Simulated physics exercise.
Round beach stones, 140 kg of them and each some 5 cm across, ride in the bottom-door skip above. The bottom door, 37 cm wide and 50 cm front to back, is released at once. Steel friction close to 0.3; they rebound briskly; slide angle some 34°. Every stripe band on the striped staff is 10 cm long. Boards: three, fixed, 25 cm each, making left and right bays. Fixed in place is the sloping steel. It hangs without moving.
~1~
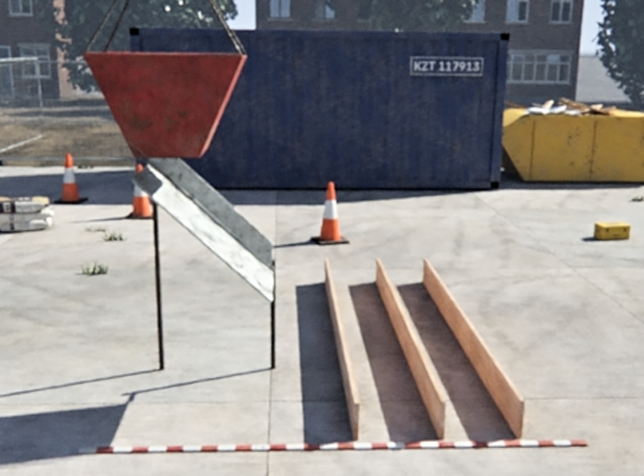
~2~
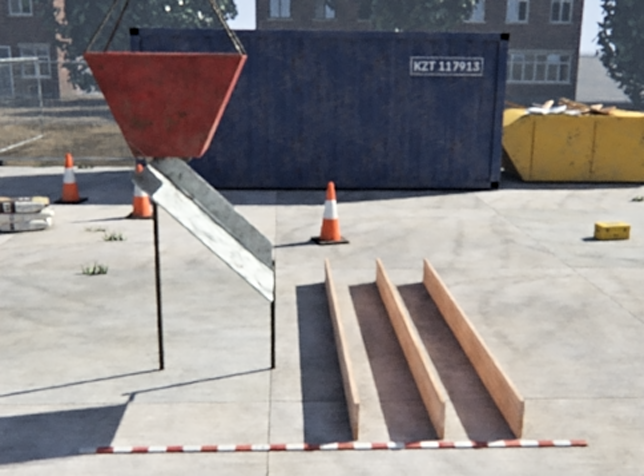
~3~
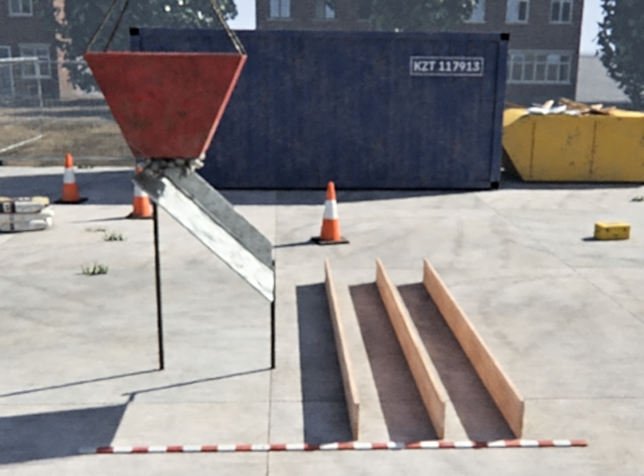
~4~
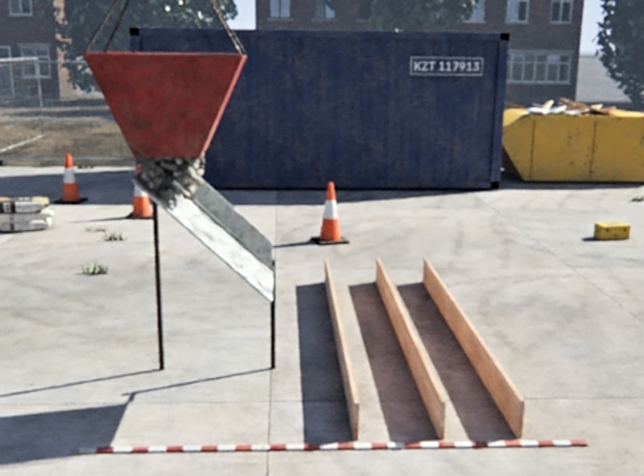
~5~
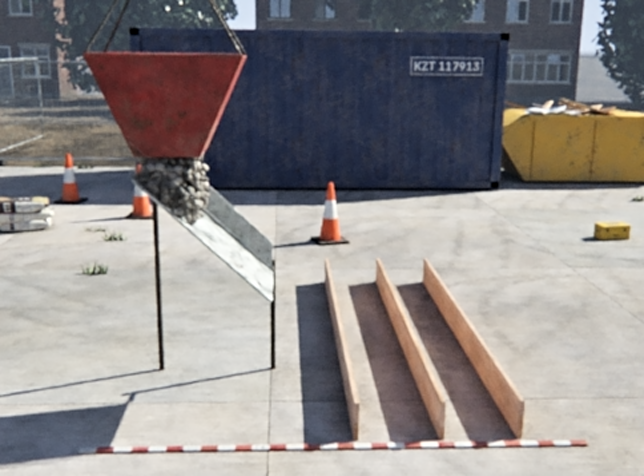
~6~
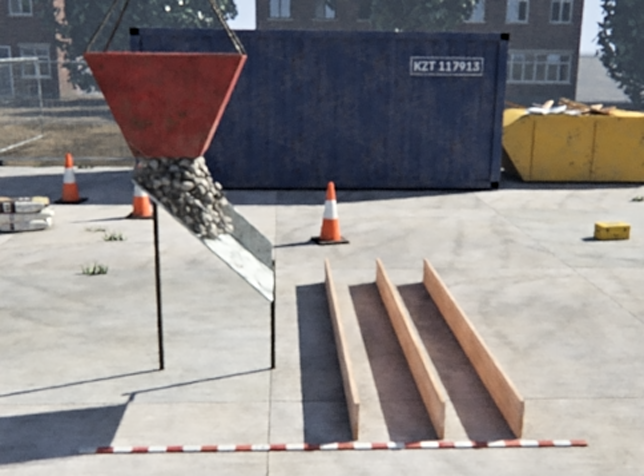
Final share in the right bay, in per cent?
Roughly 1 percent.
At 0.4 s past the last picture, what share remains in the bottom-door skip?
Roughly 0 percent is held.
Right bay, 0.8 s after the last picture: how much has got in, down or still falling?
By then, 0 %.
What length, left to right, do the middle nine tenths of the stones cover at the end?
Horizontal spread approx 110 cm.
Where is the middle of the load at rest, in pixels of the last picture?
Their middle is at about (327, 392).
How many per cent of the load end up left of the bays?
Roughly 70 per cent.
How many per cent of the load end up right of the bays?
Share of load: Near 0 %.
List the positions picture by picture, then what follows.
The outlet is at (167, 149); nothing has dropped yet, in the first frame.
The outlet is at (167, 149); 5 % is out, in the second frame.
Outlet at (167, 149), the stream shows down to (164, 172); 86 % still inside, in the third frame.
Outlet at (167, 149), the stream shows down to (184, 190); 71 % still inside, in the fourth frame.
Outlet at (167, 149), the stream shows down to (196, 214); 55 % still inside, in the fifth frame.
Outlet at (167, 149), the stream shows down to (222, 227); 40 % still inside, in the sixth frame.
Then, 0.4 s after the last picture, 0 % in the bottom-door skip, 63 % on the steel, 36 % falling or lying left of the bays, 1 % falling or lying in the left bay; the stones farthest right are at (363, 363).
Then, 0.8 s after the last picture, 0 % in the bottom-door skip, 6 % on the steel, 72 % falling or lying left of the bays, 21 % falling or lying in the left bay; the stones farthest right are at (423, 363).
Then, 1.4 s after the last picture, 0 % in the bottom-door skip, 71 % falling or lying left of the bays, 28 % falling or lying in the left bay, 1 % falling or lying in the right bay; the stones farthest right are at (469, 396).
Then, 2.3 s after the last picture, 0 % in the bottom-door skip, 71 % falling or lying left of the bays, 28 % falling or lying in the left bay, 1 % falling or lying in the right bay; the stones farthest right are at (475, 396).
Then, 4.2 s after the last picture, 0 % in the bottom-door skip, 71 % left of the bays, 28 % in the left bay, 1 % in the right bay; the stones farthest right are at (475, 396).
